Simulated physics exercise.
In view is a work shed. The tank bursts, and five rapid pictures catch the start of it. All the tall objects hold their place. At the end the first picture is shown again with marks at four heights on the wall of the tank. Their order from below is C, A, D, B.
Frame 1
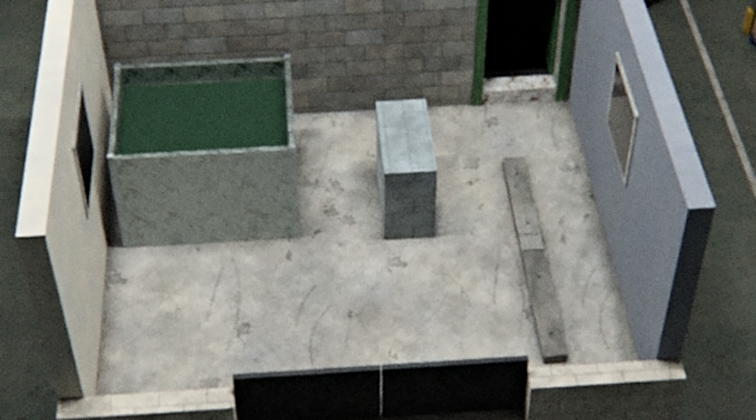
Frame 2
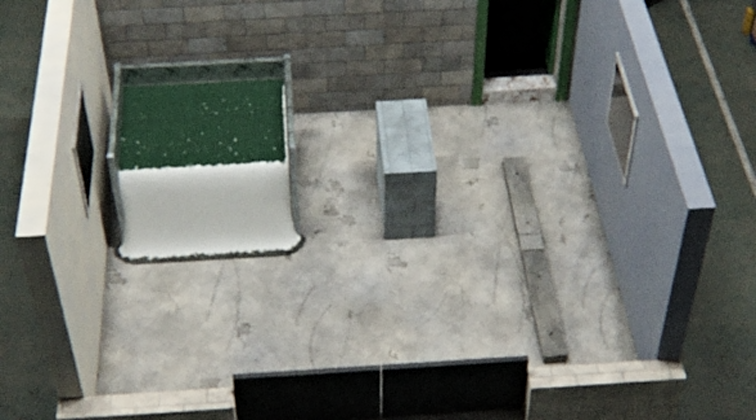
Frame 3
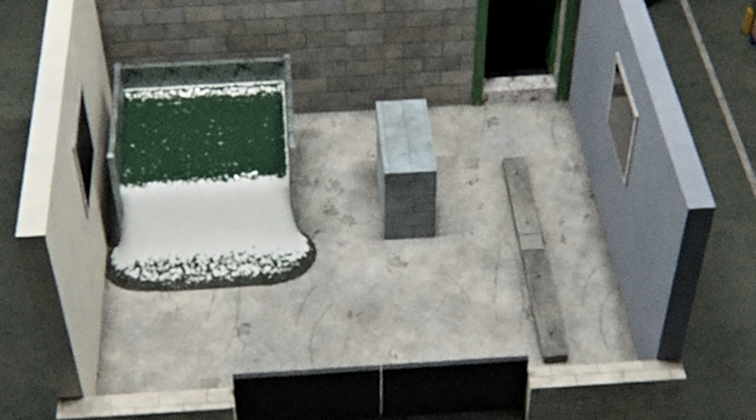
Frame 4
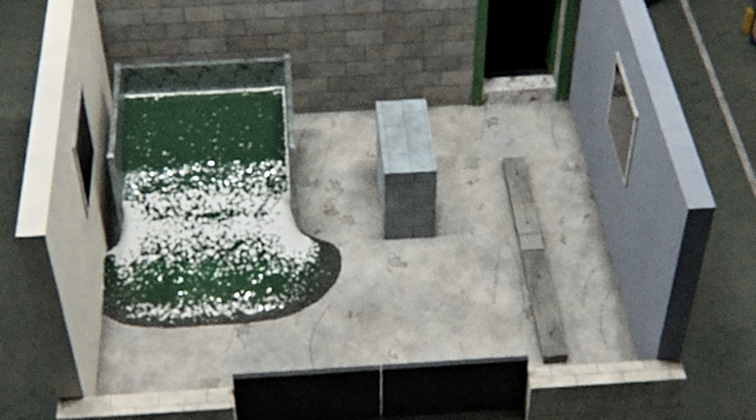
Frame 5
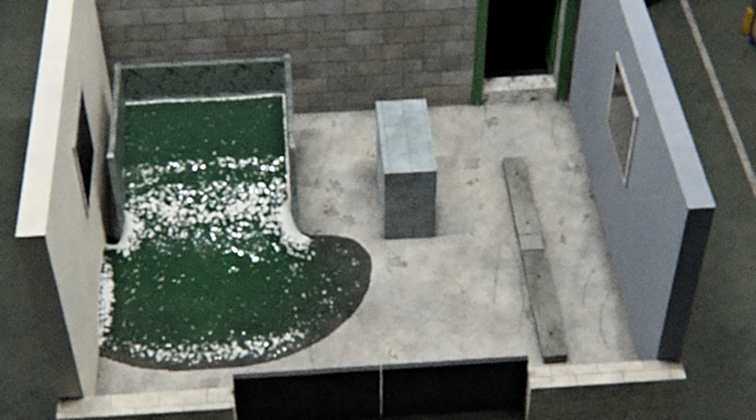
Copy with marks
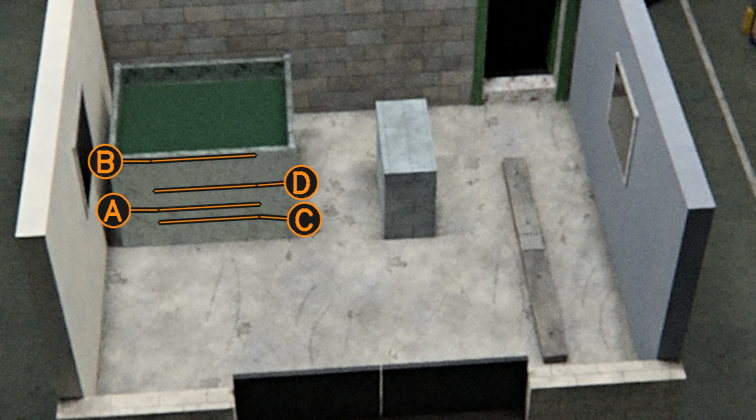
In this clip, green water in a tank at the left of a roofless work shed pours out from its front side and spreads with white foam across the pale floor toward the viewer, while the tall block stays in place.
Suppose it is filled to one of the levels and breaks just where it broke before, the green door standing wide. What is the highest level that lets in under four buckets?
D is the one.
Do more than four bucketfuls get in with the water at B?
Yes, it does.
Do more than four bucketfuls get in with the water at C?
No.
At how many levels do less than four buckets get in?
Three of them.
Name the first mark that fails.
B it is.
On the marked copy, A at (208, 207); B at (202, 158); C at (210, 219); D at (206, 188); from the bottom up C, A, D, B.
With A, nothing gets over.
With B, about 11 bucketfuls get in.
With C, nothing gets over.
With D, a bucket or two gets in.
